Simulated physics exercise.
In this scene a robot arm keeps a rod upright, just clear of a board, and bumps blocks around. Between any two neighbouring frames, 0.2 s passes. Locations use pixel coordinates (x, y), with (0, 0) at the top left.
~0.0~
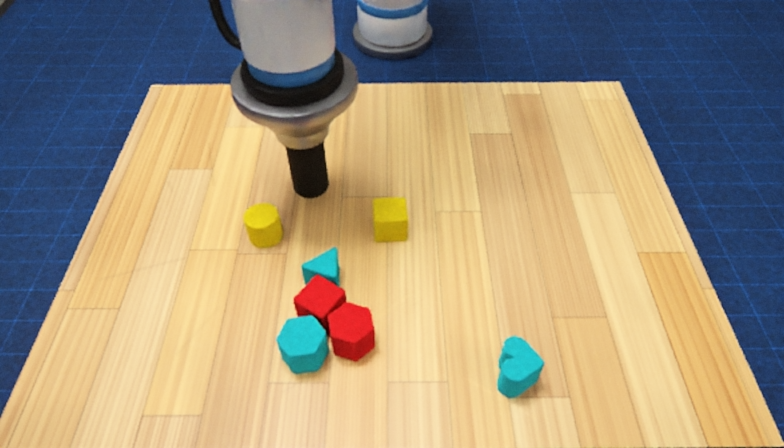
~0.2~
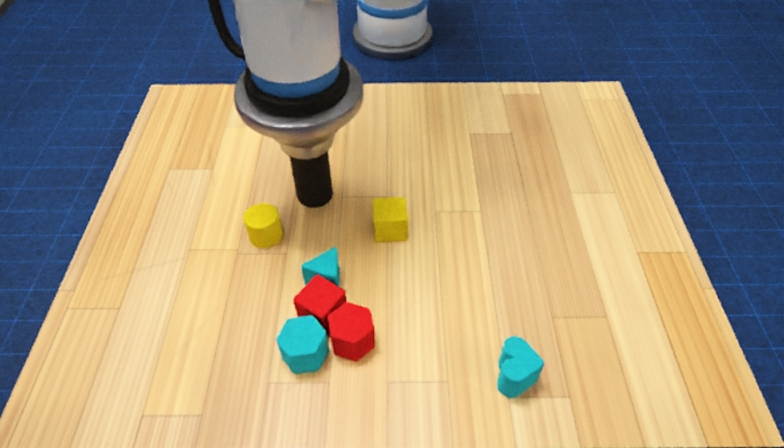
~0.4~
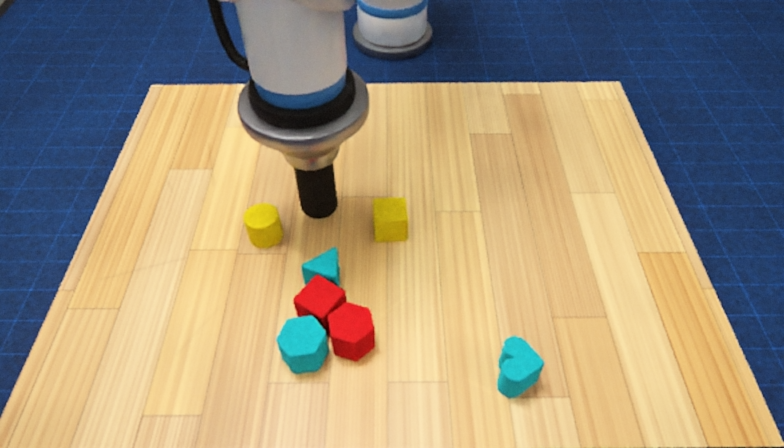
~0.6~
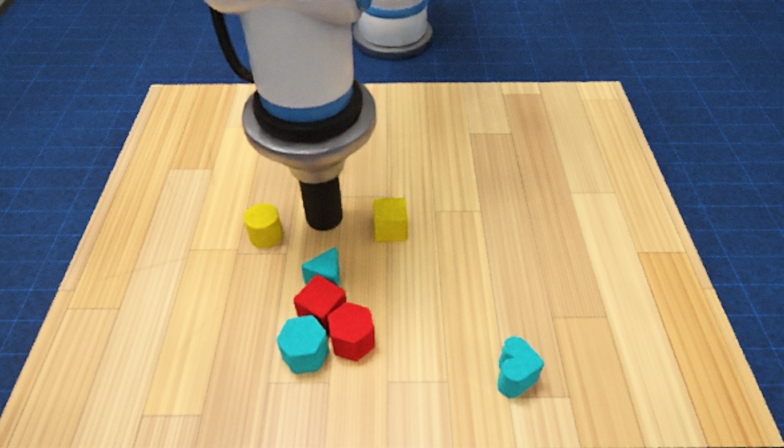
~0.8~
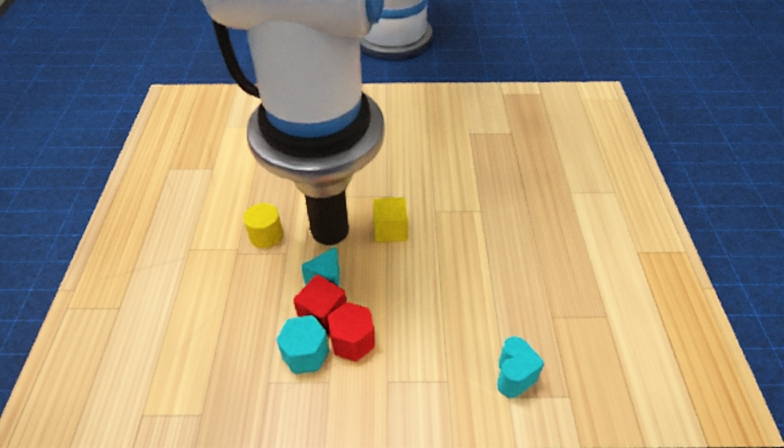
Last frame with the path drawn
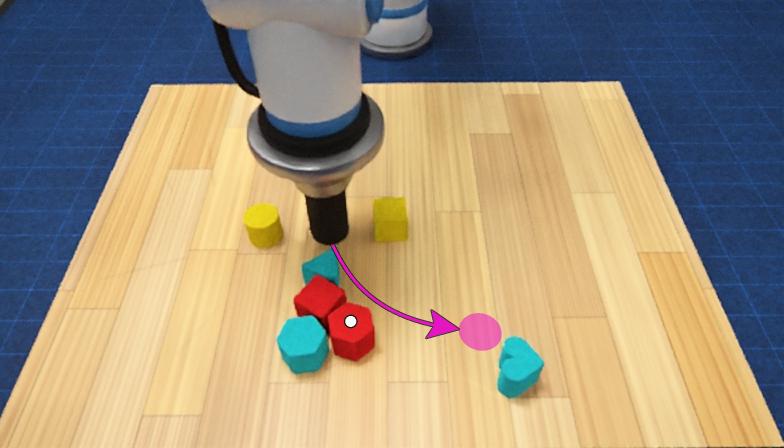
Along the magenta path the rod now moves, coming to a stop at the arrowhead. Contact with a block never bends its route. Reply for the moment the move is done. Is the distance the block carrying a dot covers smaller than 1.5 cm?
In short: Yes.
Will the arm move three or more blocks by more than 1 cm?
My answer is yes.
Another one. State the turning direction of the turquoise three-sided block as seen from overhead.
I'd predict that, seen from above, the turquoise three-sided block rotates clockwise.
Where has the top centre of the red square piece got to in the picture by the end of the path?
My prediction: (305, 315).
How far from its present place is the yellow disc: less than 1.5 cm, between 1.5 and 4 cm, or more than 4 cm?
Distance: Less than 1.5 cm.
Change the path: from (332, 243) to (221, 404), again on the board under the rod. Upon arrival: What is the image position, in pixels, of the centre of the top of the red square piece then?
It should be at about (309, 330).
The line goes from (332, 243) via (360, 287) and (413, 319), ending at (480, 331); the dot is on the red hexagon.
The first path, step by step. One third of the way, rod (360, 277); turquoise hexagon (286, 356); red square piece (305, 315); turquoise three-sided block (338, 291), turned 85° clockwise.
Two thirds of the way, rod (415, 309); turquoise hexagon (285, 356); red square piece (305, 315); turquoise three-sided block (339, 291), turned 85° clockwise.
At the end, rod (483, 321); yellow disc unmoved; turquoise hexagon (285, 356); red square piece (305, 315); turquoise three-sided block (339, 291), turned 85° clockwise; red hexagon unmoved.
